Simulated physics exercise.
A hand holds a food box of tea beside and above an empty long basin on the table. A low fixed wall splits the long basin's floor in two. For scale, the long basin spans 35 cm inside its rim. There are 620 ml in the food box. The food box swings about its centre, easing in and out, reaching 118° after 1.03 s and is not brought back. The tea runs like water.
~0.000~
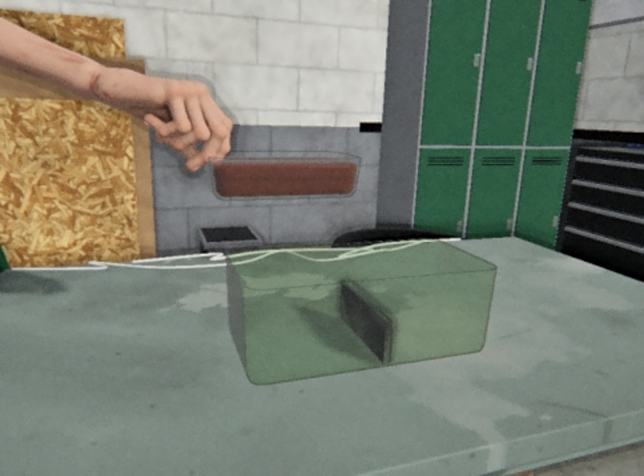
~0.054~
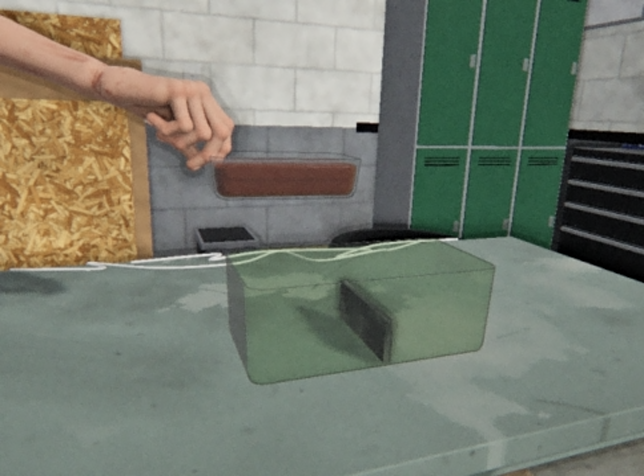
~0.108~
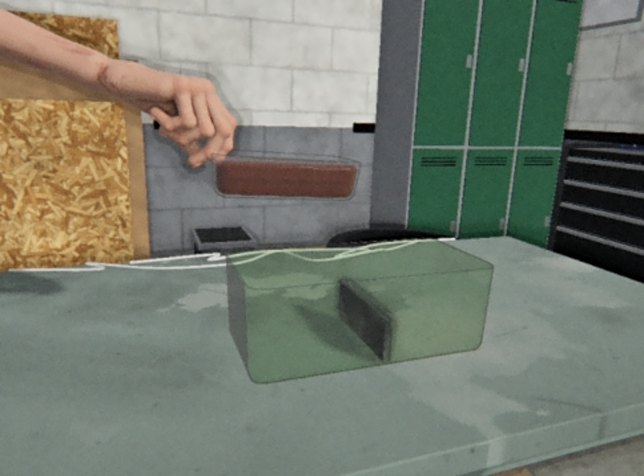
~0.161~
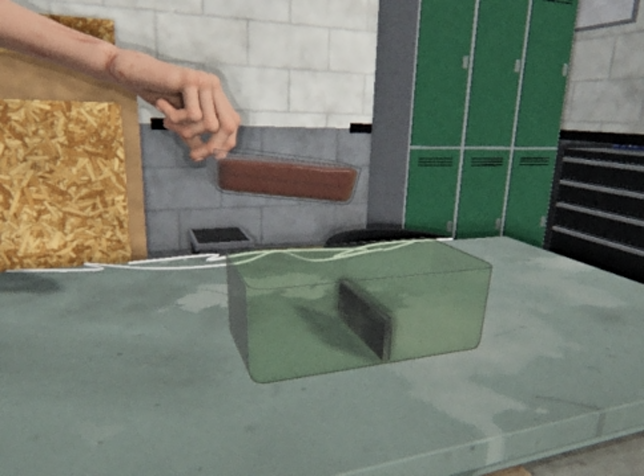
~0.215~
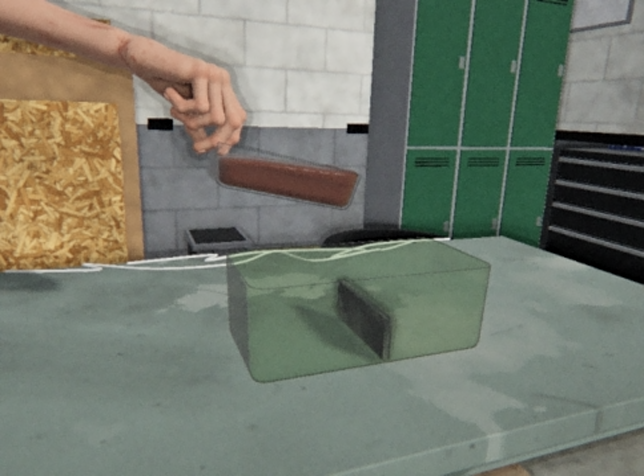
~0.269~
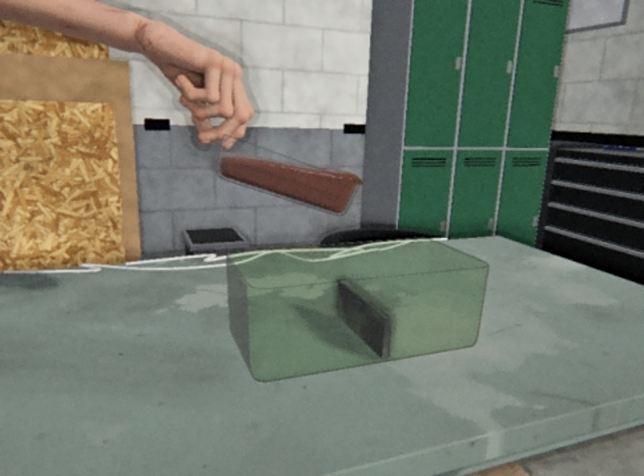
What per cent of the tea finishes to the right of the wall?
About 80 per cent.
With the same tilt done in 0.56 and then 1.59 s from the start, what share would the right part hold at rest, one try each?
In turn about 45 and 80 per cent.
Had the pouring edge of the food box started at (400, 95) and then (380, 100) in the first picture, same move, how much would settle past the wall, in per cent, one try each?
In turn about 85 and 90 per cent.
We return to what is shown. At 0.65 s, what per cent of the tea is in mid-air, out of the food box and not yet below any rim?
About 20 per cent.
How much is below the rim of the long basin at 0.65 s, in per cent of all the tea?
Some 76 per cent.
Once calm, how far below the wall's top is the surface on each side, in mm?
Some 58 mm on the left and 42 mm on the right.
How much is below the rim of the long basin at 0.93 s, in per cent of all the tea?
About 100 per cent.
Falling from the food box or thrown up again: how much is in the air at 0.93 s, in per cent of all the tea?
Near 0 in a hundred.
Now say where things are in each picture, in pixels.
In the first frame, tilt 0°; pouring edge (350, 156); surface from (208, 161) to (346, 161); the long basin's rim runs from (234, 270) to (465, 253); the wall's top is at (365, 300).
In the second frame, tilt 1°; pouring edge (350, 158); surface from (209, 161) to (346, 162).
In the third frame, tilt 3°; pouring edge (350, 161); surface from (211, 160) to (346, 164).
In the fourth frame, tilt 7°; pouring edge (350, 166); surface from (212, 158) to (346, 166).
In the fifth frame, tilt 12°; pouring edge (350, 173); surface from (214, 157) to (348, 168).
In the sixth frame, tilt 19°; pouring edge (349, 181); surface from (216, 156) to (339, 175); 4 per cent is over the edge.
After 0.65 s the tilt is 82° and 3 per cent is still to pour, 7 is left of the wall and 69 right of it.
After 0.93 s the tilt is 115° and 0 per cent is still to pour, 20 is left of the wall and 80 right of it.
After 1.22 s the tilt is 118° and 0 per cent is still to pour, 20 is left of the wall and 80 right of it.
After 1.53 s the tilt is 118° and 0 per cent is still to pour, 20 is left of the wall and 80 right of it.
In the end 20 per cent lies left of the wall, 80 right of it and 0 outside.
